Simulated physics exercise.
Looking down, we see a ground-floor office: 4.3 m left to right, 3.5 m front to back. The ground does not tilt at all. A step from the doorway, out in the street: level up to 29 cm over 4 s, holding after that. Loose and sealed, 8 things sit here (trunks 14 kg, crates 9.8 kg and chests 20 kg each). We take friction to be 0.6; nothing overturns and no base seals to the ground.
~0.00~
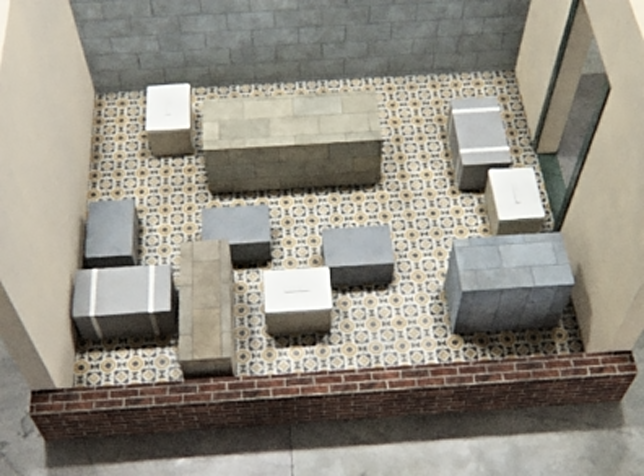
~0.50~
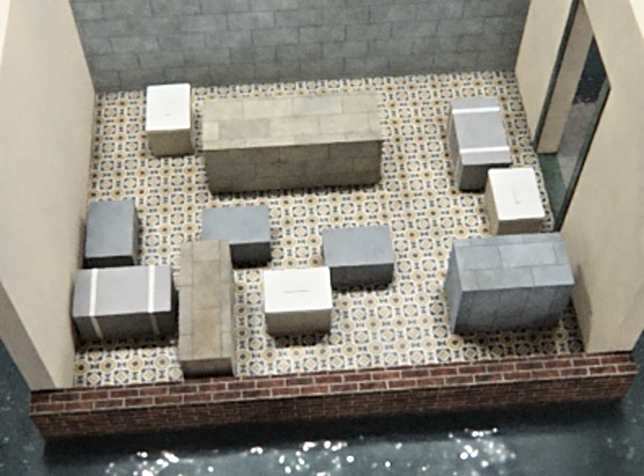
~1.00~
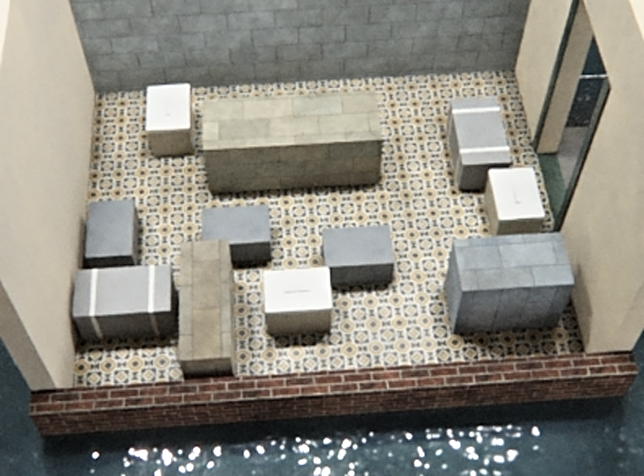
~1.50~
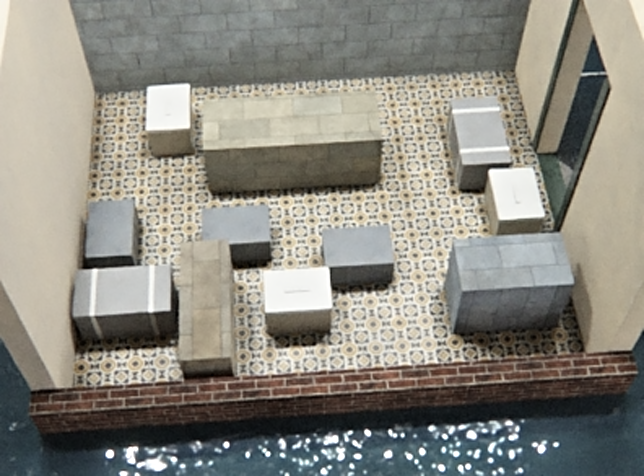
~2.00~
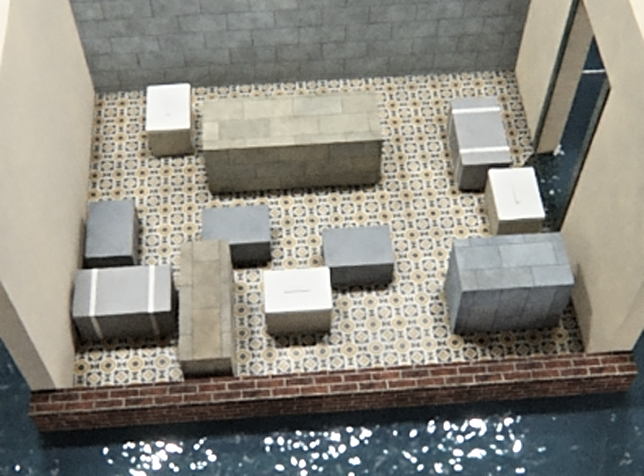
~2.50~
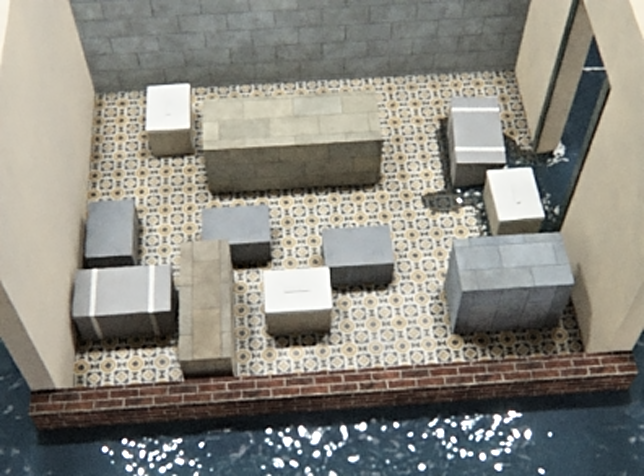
At first, grey, white and stone-patterned boxes stand on the dry tiled floor of a walled room, seen from above, with bare grey ground outside. Then dark, glinting water covers the ground outside, and later it enters through the doorway at right, spreading around the nearby boxes, which stay still.
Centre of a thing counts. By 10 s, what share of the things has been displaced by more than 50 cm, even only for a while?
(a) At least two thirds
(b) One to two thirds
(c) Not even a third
Option a: At least two thirds.
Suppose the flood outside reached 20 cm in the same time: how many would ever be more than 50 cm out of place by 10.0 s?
Result: 4.
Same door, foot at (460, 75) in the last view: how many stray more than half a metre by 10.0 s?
You'd get 5 in that case.
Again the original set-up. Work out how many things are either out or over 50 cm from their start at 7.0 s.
By then 4.
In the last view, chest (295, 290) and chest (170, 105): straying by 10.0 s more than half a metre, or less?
First within it, then beyond it.
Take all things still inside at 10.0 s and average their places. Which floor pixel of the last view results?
The centre sits near (210, 261).
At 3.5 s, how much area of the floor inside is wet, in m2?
Close to 3.5 m2, I'd say.
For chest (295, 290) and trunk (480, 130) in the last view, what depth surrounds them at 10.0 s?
Depth approx. 13 cm / 11 cm.
After 3.5 s 1 of 8 are over 50 cm from their spots; 0 afloat.
After 4.5 s 2 of 8 are over 50 cm from their spots; 0 afloat.
After 7.0 s 4 of 8 are over 50 cm from their spots; 5 afloat.
After 10.0 s 7 of 8 are over 50 cm from their spots, and 7 have been at some point; 8 afloat.
